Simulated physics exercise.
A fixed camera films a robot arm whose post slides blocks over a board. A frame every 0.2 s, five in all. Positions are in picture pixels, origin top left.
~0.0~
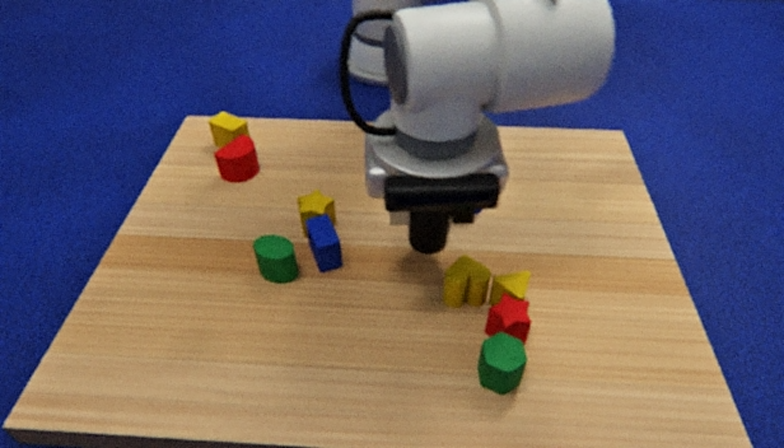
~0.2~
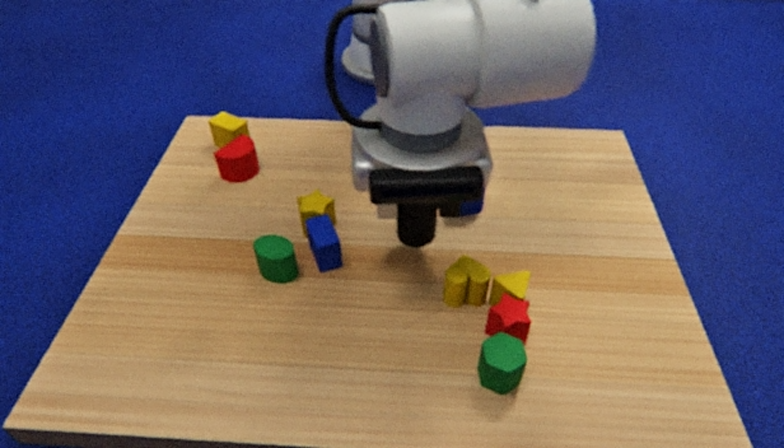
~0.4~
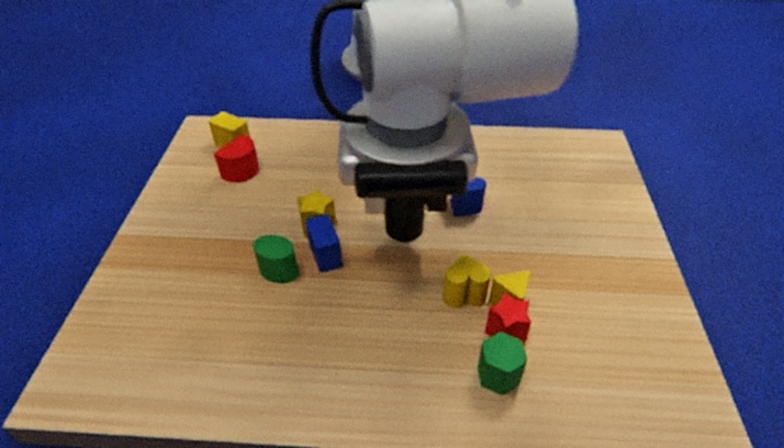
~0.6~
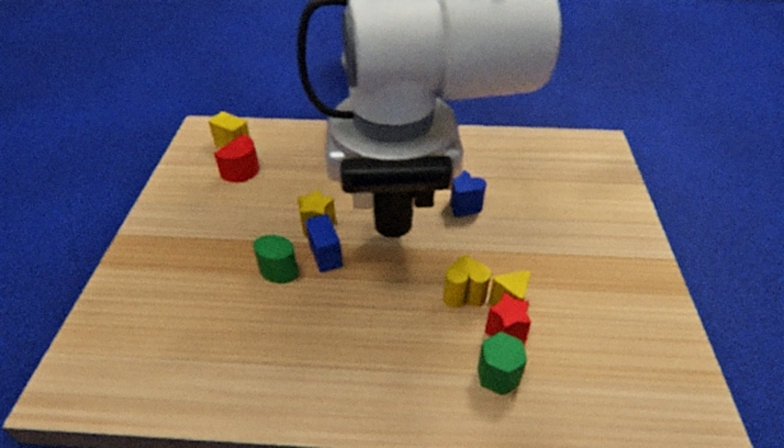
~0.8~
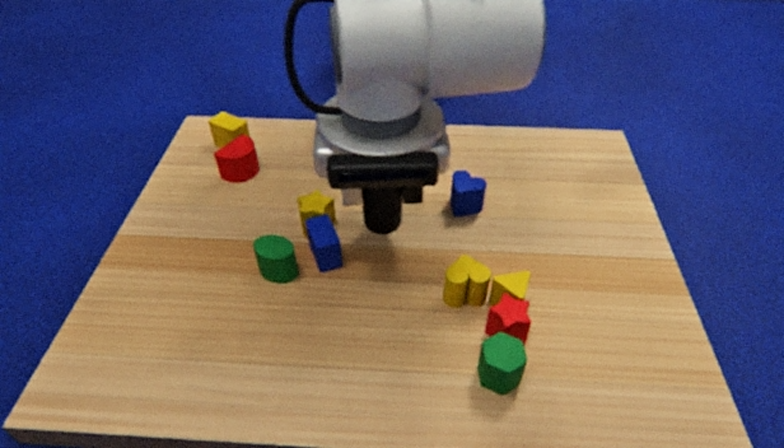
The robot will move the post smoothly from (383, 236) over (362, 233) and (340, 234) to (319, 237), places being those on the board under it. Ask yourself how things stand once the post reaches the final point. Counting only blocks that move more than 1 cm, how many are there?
Counting only shifts above 1 cm, I get two blocks.
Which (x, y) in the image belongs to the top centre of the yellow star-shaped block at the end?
About (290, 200).
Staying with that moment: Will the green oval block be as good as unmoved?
The answer is yes.
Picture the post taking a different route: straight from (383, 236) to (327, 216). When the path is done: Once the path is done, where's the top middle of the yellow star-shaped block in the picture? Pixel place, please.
Roughly at (293, 201).
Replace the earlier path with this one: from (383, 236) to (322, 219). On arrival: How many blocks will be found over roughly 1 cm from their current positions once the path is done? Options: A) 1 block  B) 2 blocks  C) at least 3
A: 1 block.
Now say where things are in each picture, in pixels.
The first frame shows post tip (428, 241); block tops, green oval block (273, 246); yellow star-shaped block (314, 202); blue oblong block (322, 230).
The second frame shows post (416, 235); blocks unchanged.
The third frame shows post (404, 230); blocks unchanged.
The fourth frame shows post (393, 226); blocks unchanged.
The fifth frame shows post (383, 222); green oval block (273, 246); yellow star-shaped block (314, 202); blue oblong block (322, 230).
On the path given first. Halfway along, post (349, 219); nothing pushed yet.
At the end, post (317, 223); green oval block in place; yellow star-shaped block (290, 200); blue oblong block (308, 234), turned 55° anticlockwise.
